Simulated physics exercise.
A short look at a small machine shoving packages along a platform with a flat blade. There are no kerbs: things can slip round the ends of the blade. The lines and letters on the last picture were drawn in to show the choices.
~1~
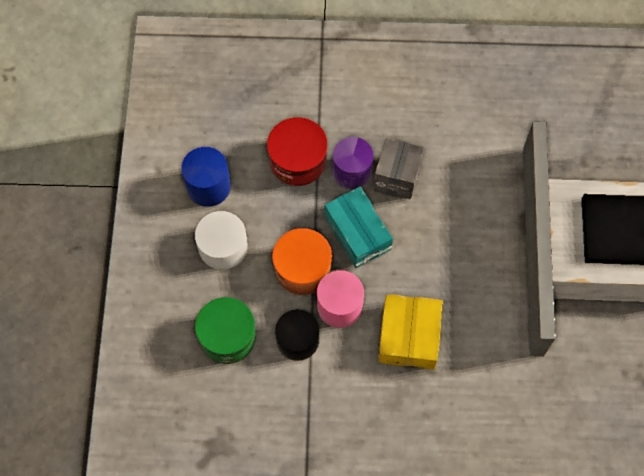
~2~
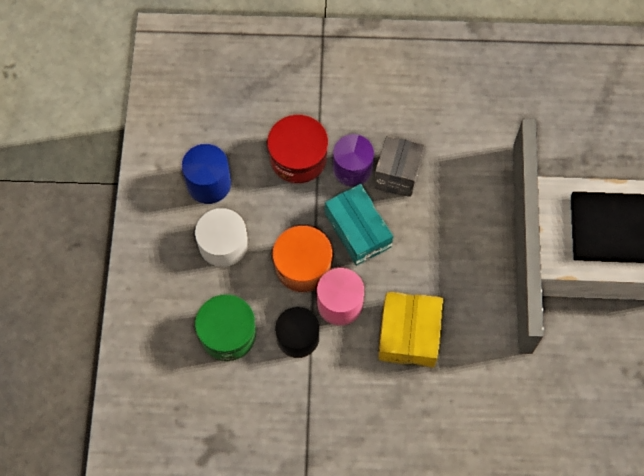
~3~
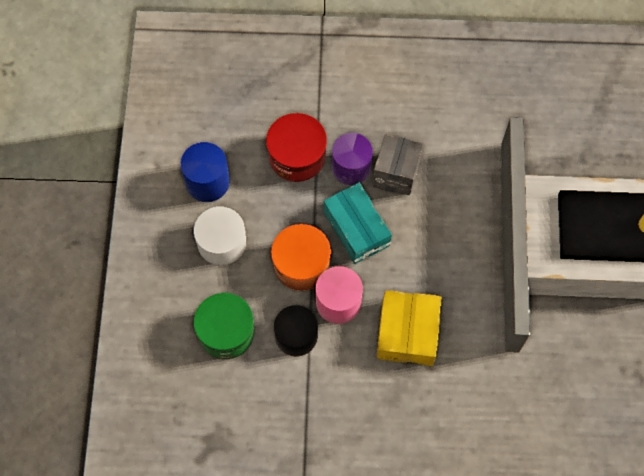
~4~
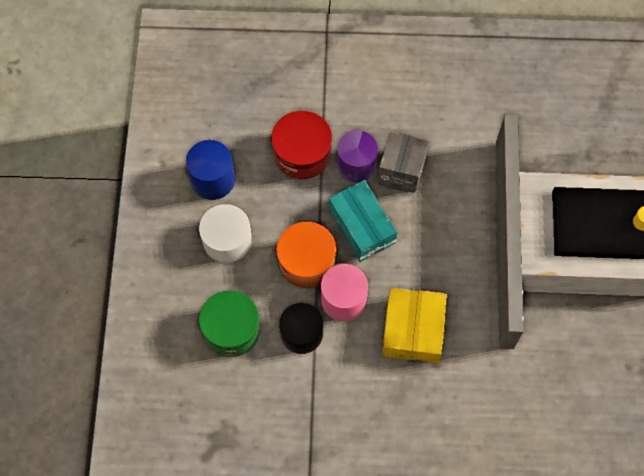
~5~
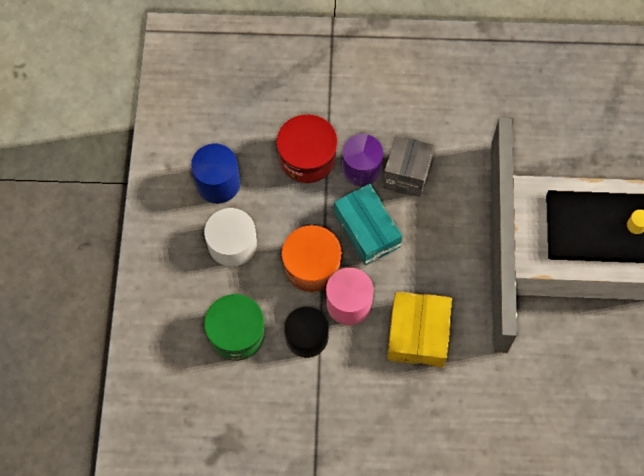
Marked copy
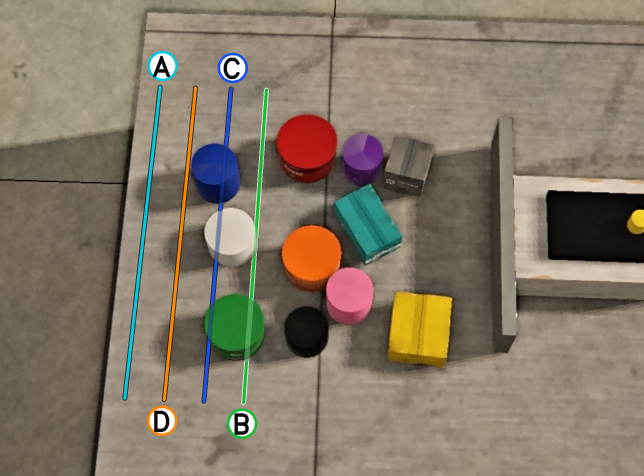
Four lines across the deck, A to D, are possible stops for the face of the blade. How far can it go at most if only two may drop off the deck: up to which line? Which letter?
As far as mark C.
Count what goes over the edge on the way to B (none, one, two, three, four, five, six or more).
The count is none.
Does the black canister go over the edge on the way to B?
By then, no.
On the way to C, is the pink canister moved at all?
Yes.
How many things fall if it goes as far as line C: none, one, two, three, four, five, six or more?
Two.
On the marked copy, A at (143, 234); B at (256, 237); C at (218, 236); D at (181, 235).
With C. Early on, robot (486, 222); black canister (293, 342); yellow parcel (363, 328).
Further on, robot (381, 219); green pail (160, 328); white canister (182, 226).
At the end, robot (302, 217); green pail over the edge; blue canister over the edge; two fallen.
As for the rest, A drops ten; B is within the limit but short; D drops six.
